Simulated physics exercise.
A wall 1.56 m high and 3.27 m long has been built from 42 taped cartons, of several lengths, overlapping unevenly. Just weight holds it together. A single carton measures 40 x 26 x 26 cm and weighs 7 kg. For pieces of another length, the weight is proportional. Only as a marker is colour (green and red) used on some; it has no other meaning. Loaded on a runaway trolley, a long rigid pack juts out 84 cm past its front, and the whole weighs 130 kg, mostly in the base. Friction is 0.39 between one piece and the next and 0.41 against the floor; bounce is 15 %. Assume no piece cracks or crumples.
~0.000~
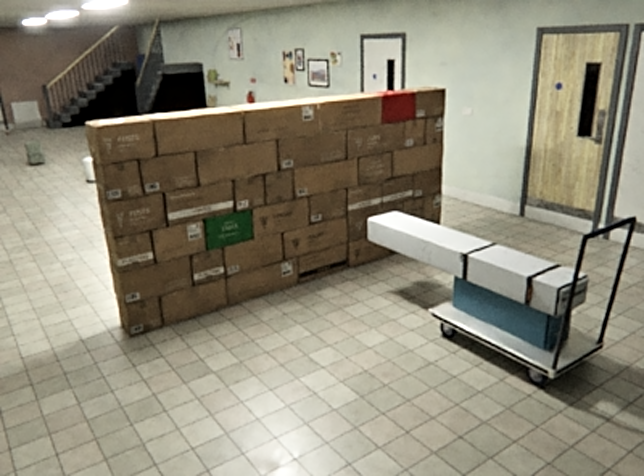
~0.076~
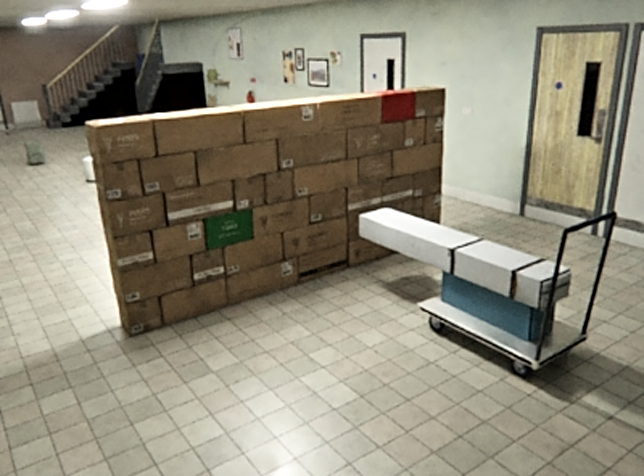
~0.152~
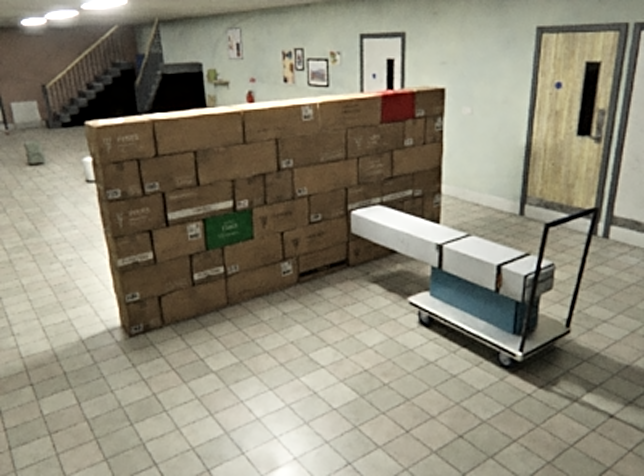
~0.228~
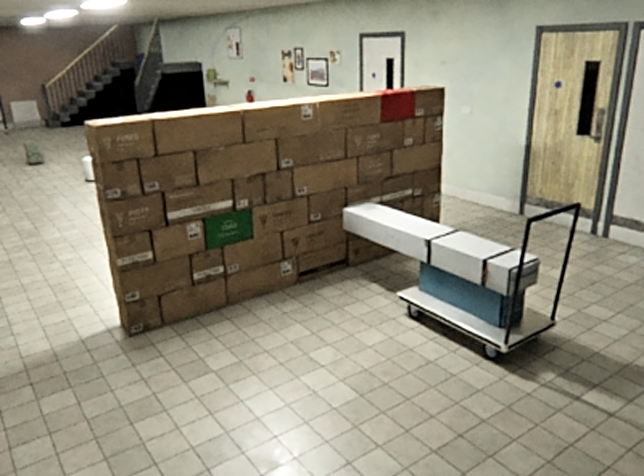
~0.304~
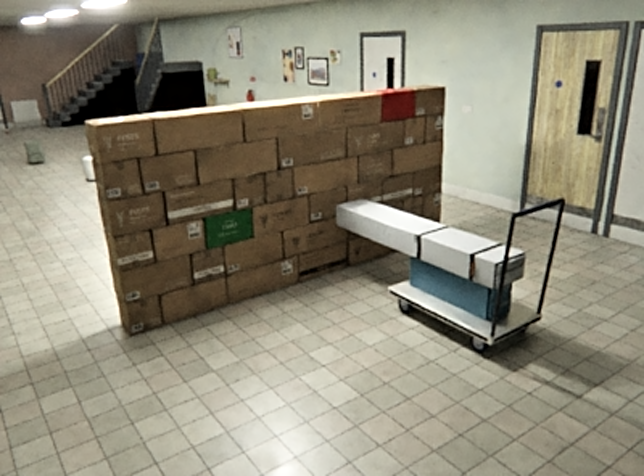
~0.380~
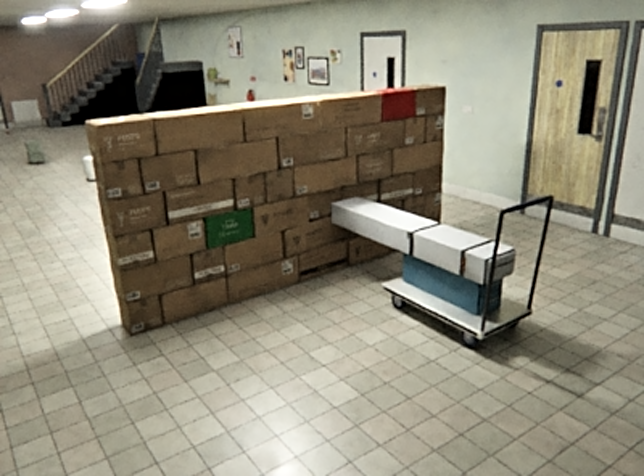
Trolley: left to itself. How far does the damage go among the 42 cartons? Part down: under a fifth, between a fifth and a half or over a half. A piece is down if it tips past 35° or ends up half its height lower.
Below one in five.
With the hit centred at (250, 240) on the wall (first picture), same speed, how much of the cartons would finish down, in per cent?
Result: Near 40 per cent down.
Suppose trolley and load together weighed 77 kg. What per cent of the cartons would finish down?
About 0 %.
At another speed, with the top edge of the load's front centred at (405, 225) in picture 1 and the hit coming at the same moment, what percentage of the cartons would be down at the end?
Then around 50 percent of them.
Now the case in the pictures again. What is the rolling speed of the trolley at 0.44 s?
0.7 m/s.
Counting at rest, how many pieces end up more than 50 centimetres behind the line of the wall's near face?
Roughly 0.
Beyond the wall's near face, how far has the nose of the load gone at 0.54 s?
Roughly 20 cm past it.
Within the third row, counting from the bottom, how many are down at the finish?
0.
After 0.44 s, load 12 cm past the wall's line, still rolling; none of the 42 cartons down, 7 disturbed.
After 0.54 s, load 18 cm past the wall's line, still rolling; none of the 42 cartons down, 15 disturbed; red carton shifted 28 mm.
After 0.74 s, load 23 cm past the wall's line, still rolling; none of the 42 cartons down, 18 disturbed; red carton shifted 7 cm.
After 1.36 s, load 22 cm past the wall's line, still rolling; none of the 42 cartons down, 16 disturbed; red carton shifted 51 mm.
At rest (1.9 s), load 21 cm past the wall's line, stopped; none of the 42 cartons down, 16 disturbed; red carton shifted 45 mm; green carton unmoved. That is 0 per cent. As the last picture would show them, middles, red carton near (388, 104), green carton near (223, 224).
